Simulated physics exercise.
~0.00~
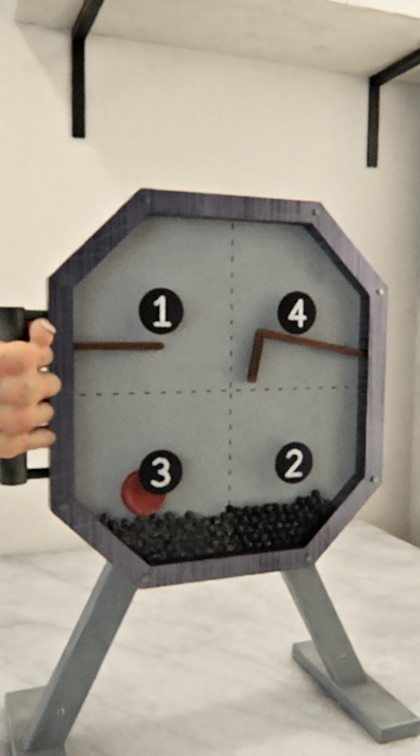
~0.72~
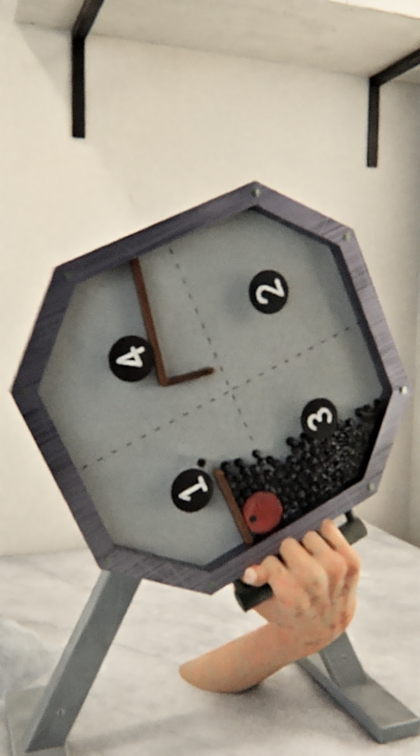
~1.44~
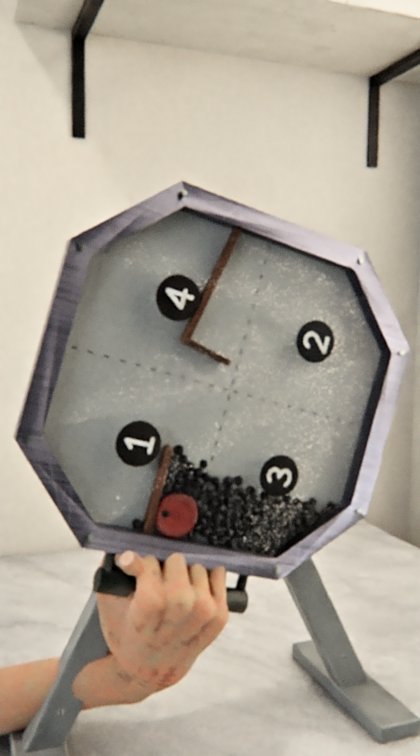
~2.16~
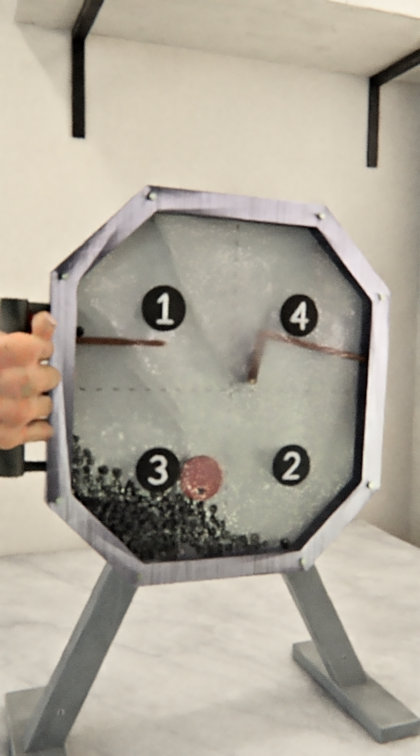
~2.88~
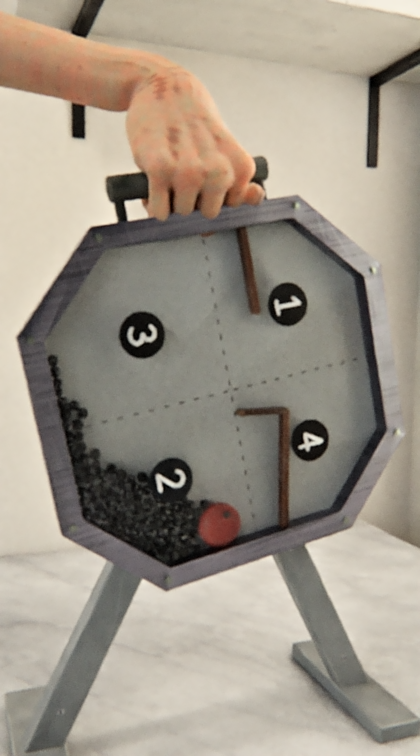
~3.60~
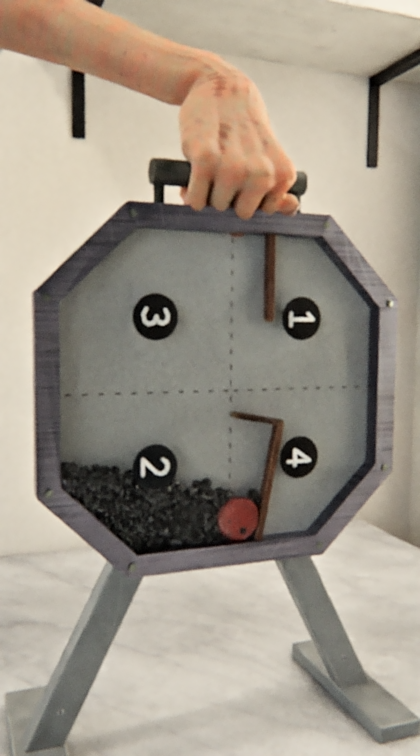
In the video, a hand turns an octagonal window box holding black beads and a loose red disc anticlockwise, then swings it back clockwise well past its starting position, and the beads slide across and settle mostly in the lower-left quarter, with the disc resting beside them against a brown strip.
